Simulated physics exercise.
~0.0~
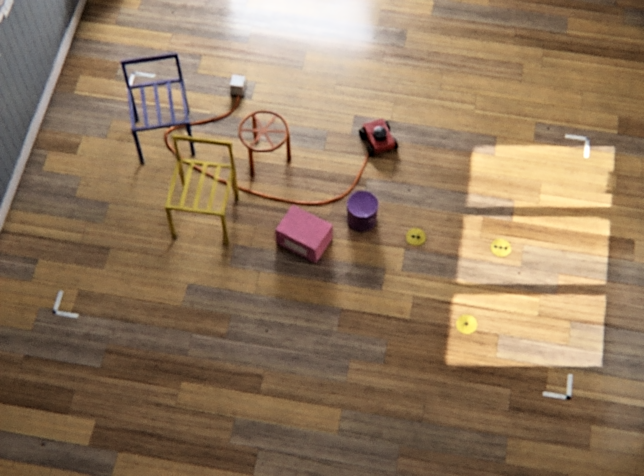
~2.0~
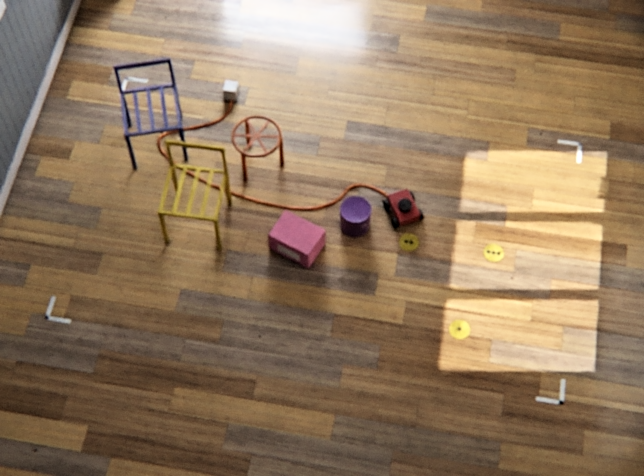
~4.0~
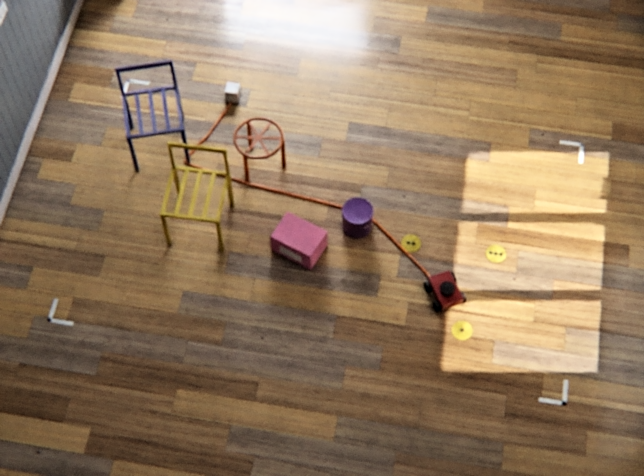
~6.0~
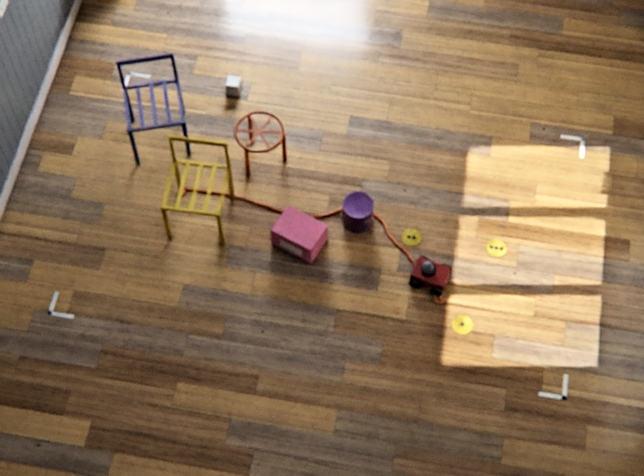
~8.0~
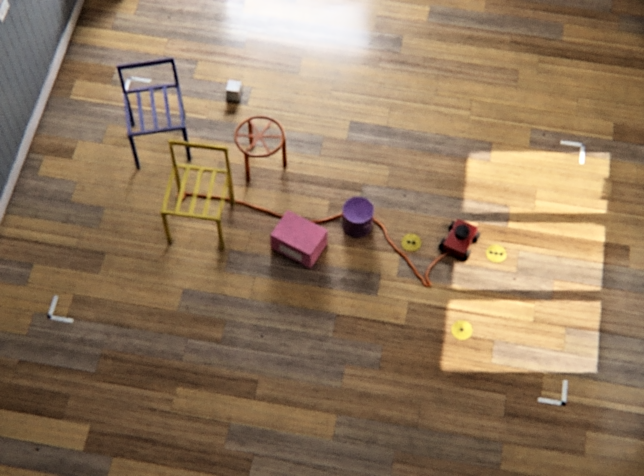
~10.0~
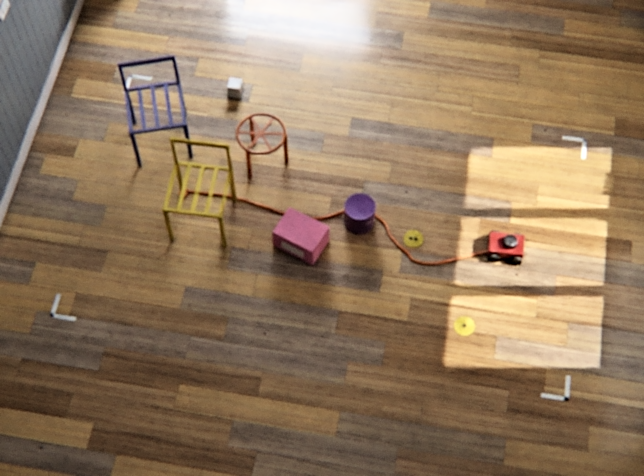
A red cart pulls an orange lead taut, yanks it unplugged, then turns right, trailing it.
